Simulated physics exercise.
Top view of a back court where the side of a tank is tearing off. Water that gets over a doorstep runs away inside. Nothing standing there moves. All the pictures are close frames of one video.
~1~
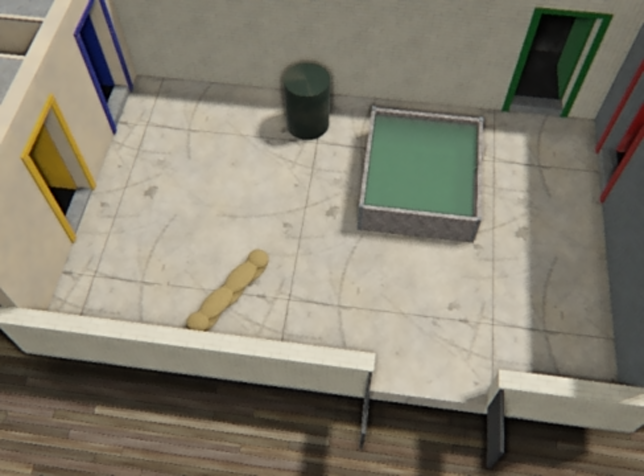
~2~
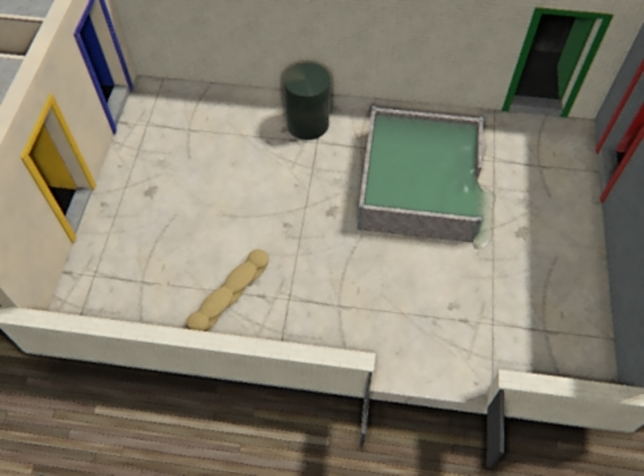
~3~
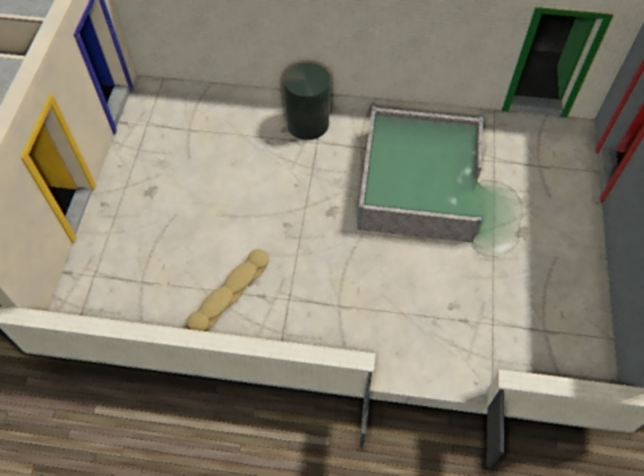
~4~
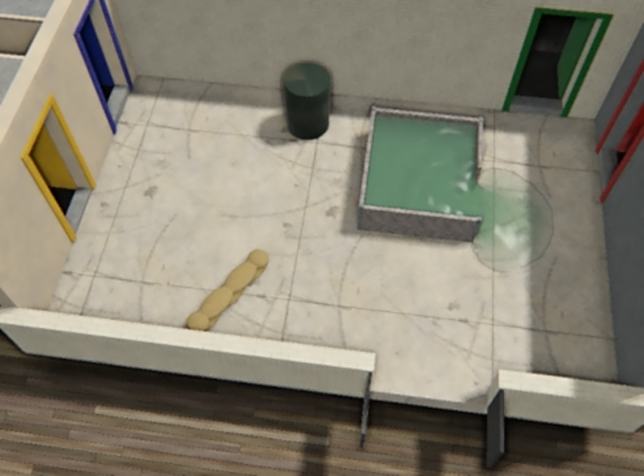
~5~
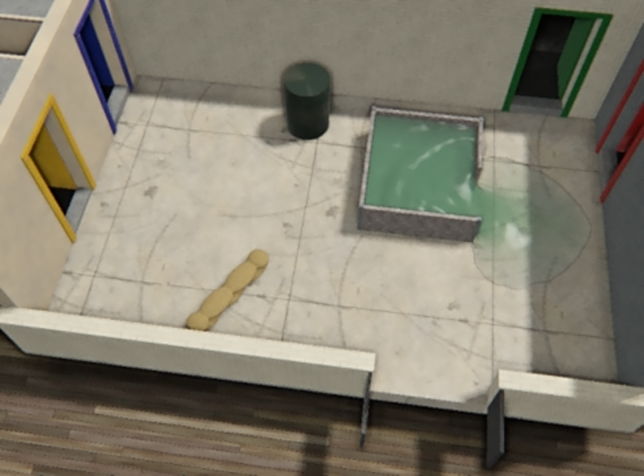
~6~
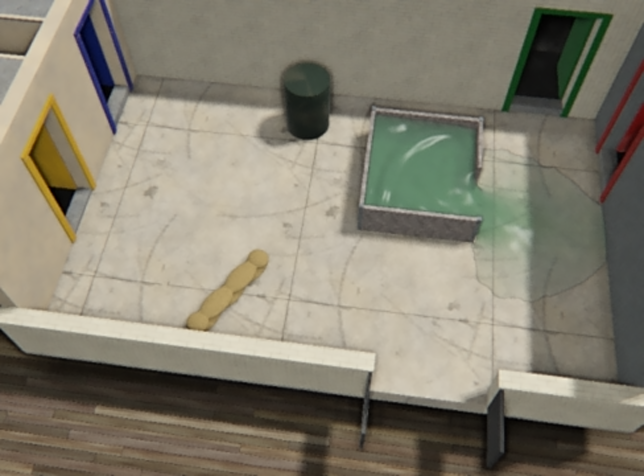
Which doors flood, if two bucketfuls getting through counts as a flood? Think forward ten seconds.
The green door does not flood; the blue door does not flood; the red door does not flood; the yellow door does not flood.
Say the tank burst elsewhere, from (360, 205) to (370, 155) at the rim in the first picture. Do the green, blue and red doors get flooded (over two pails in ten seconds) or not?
The green door remains within the limit, the blue door remains within the limit and the red door remains within the limit.
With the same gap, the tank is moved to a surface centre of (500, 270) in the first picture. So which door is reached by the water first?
That would be the door marked red.
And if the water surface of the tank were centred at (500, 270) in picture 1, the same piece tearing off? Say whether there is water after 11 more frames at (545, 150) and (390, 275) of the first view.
Points in order: Inundated; bare.
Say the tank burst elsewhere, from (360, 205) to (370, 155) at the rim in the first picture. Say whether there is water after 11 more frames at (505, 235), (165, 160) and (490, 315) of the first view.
Taken in turn they're unwetted, swamped and unwetted.
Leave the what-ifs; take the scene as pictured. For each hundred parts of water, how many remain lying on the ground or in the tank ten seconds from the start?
About 92 per cent.
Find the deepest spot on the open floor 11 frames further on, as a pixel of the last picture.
Somewhere around pixel (611, 404).
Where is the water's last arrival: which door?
Answer - the yellow door.
A moment on, water covers 15 % of the floor; the green door not reached, the blue door not reached, the red door wet at the sill, nothing in, the yellow door not reached.
Next, water covers 20 % of the floor; the green door not reached, the blue door not reached, the red door wet at the sill, nothing in, the yellow door not reached.
Then, water covers 30 % of the floor; the green door wet at the sill, nothing in, the blue door not reached, the red door under two buckets in, the yellow door not reached.
Later, water covers 55 % of the floor; the green door wet at the sill, nothing in, the blue door not reached, the red door under two buckets in, the yellow door not reached.
In the end, water covers 85 % of the floor; the green door wet at the sill, nothing in, the blue door wet at the sill, nothing in, the red door under two buckets in, the yellow door wet at the sill, nothing in.
